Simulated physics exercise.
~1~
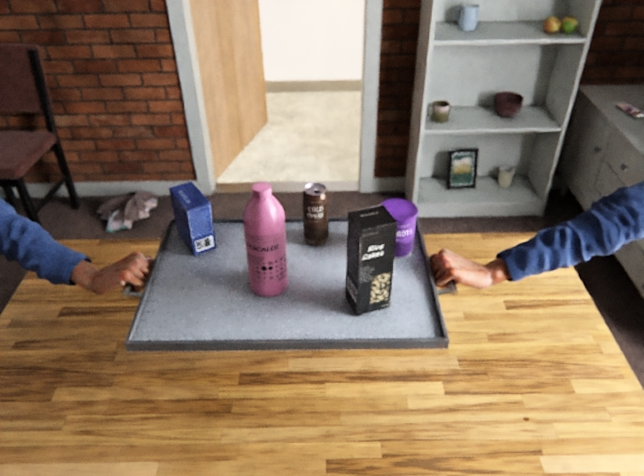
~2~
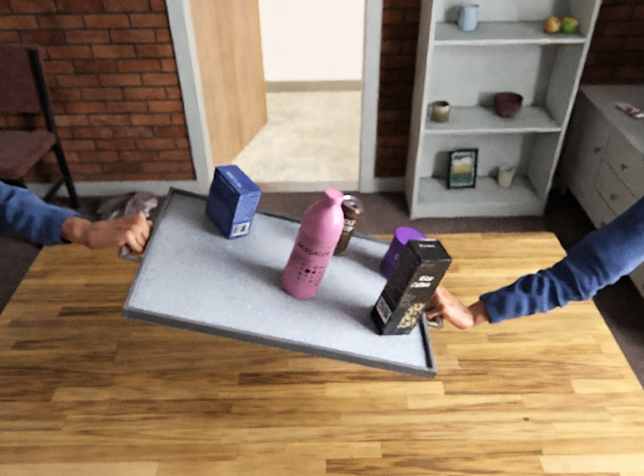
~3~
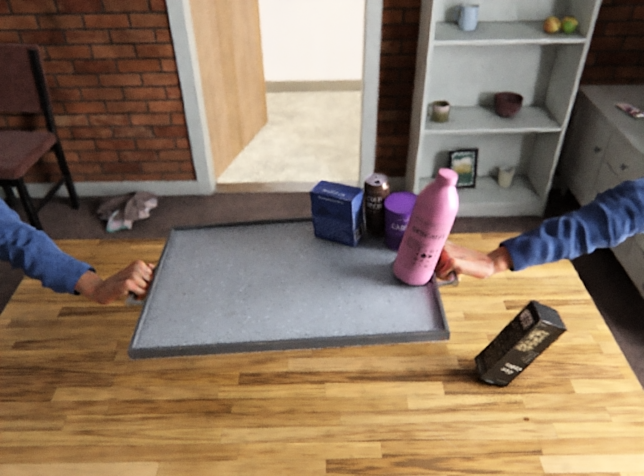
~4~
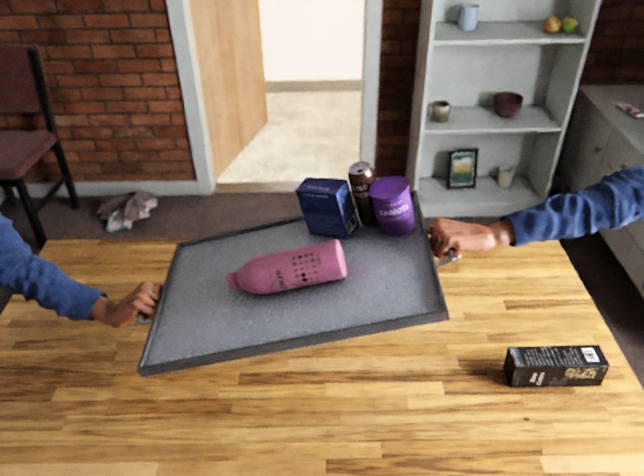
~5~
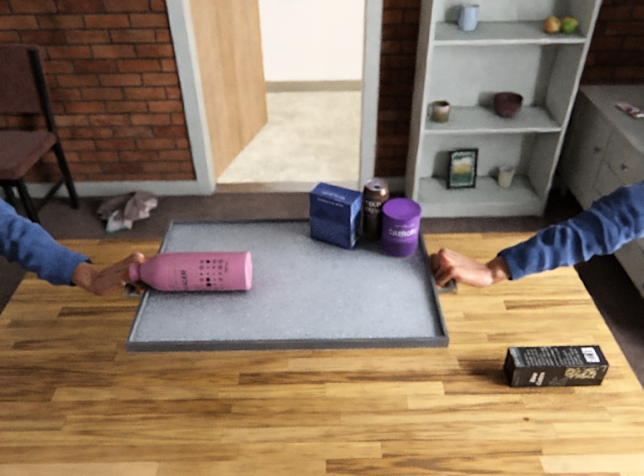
On a wooden table, two hands tilting a tray right then left, black carton falling off, pink bottle toppling and ending left.
